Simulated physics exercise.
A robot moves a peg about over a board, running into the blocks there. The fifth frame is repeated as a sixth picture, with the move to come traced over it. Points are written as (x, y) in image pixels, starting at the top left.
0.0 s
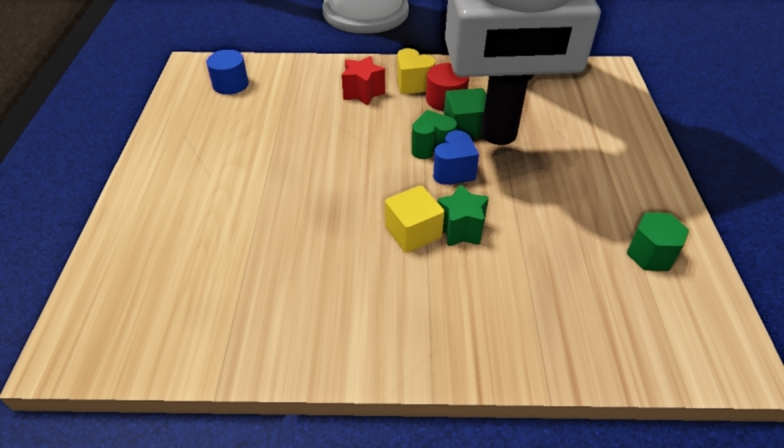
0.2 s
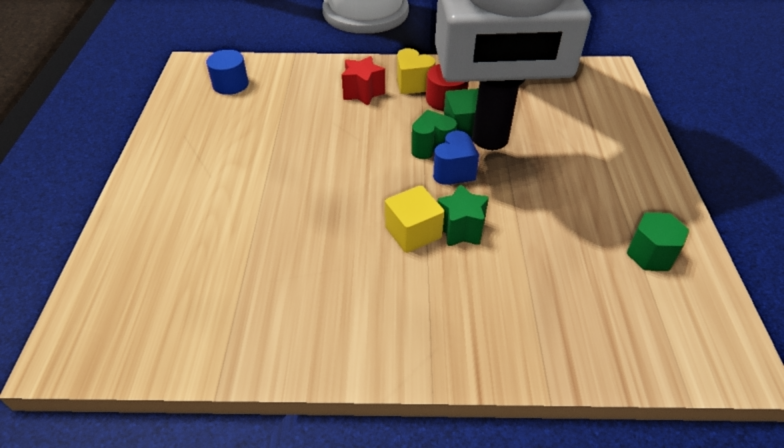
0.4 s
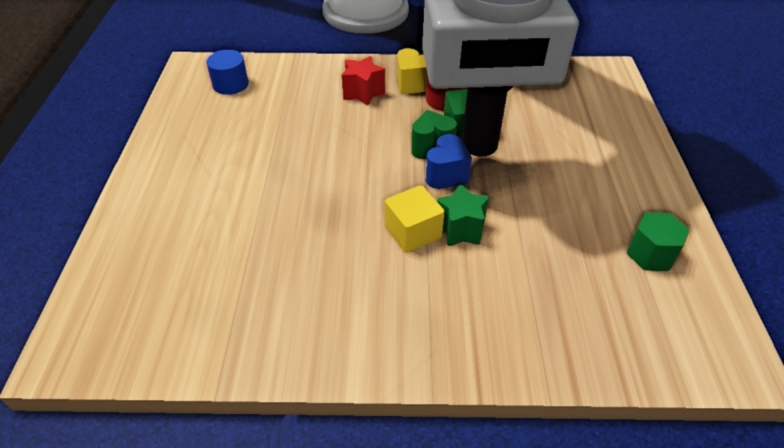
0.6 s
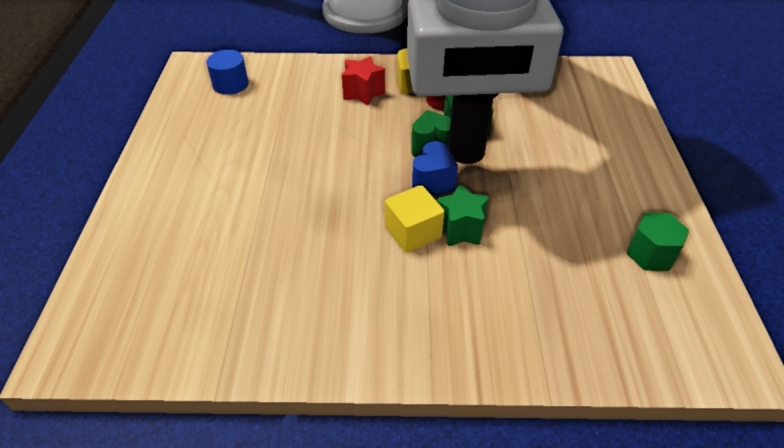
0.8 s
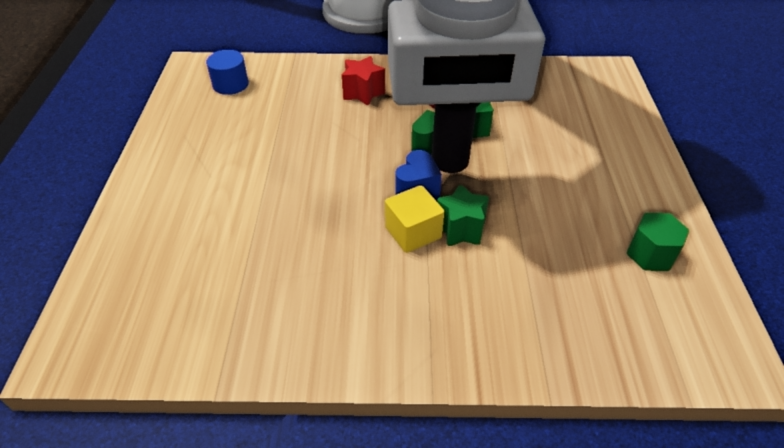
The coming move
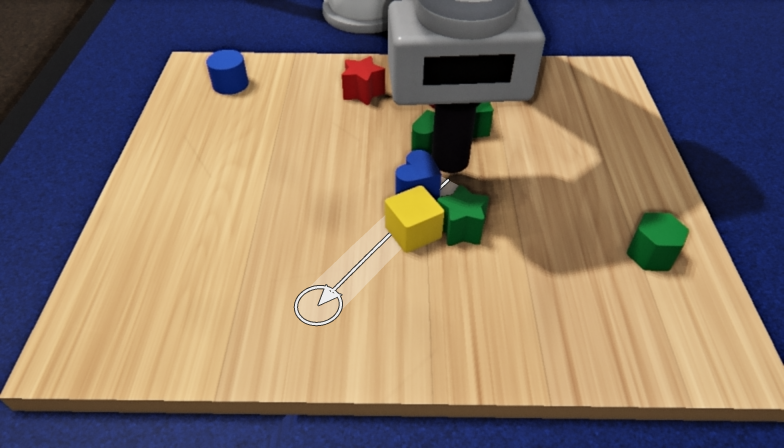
A black peg under a grey robot head moves left and slightly nearer across a pale wooden board on blue cloth, seen from above by a still camera. Beside it sit a blue heart and green blocks, with yellow and red ones behind, a yellow cube and green star in front, a blue cylinder far left and a green block right. The peg pushes the blue heart left and nearer, up close behind the cube.
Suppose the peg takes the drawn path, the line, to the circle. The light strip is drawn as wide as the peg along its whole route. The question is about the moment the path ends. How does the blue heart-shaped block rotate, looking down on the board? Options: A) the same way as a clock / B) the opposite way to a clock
The one that fits is A, the same way as a clock.
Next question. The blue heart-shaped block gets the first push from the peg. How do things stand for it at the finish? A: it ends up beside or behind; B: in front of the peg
Choice A: It ends up beside or behind.
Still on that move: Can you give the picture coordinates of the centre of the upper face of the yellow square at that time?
Just about (390, 266).
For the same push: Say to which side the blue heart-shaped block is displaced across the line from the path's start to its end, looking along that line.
Out to the right.
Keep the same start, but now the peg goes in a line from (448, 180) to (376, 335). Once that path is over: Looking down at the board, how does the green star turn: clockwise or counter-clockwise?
Twists anticlockwise.
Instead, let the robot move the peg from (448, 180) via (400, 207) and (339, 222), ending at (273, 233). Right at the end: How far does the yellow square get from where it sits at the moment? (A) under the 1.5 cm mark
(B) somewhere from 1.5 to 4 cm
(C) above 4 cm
B
Drawn move, from (448, 180) directly to (318, 305).
On the path given first. One third of the way, peg at (409, 198); yellow square at (404, 227), turned 20° anticlockwise; blue heart-shaped block at (369, 188), turned 35° clockwise.
Two thirds of the way, peg at (365, 239); yellow square at (392, 261), turned 100° anticlockwise; blue heart-shaped block at (355, 194), turned 55° clockwise.
At the end, peg at (316, 287); yellow square at (390, 266), turned 115° anticlockwise; blue heart-shaped block at (355, 194), turned 55° clockwise; green star still.
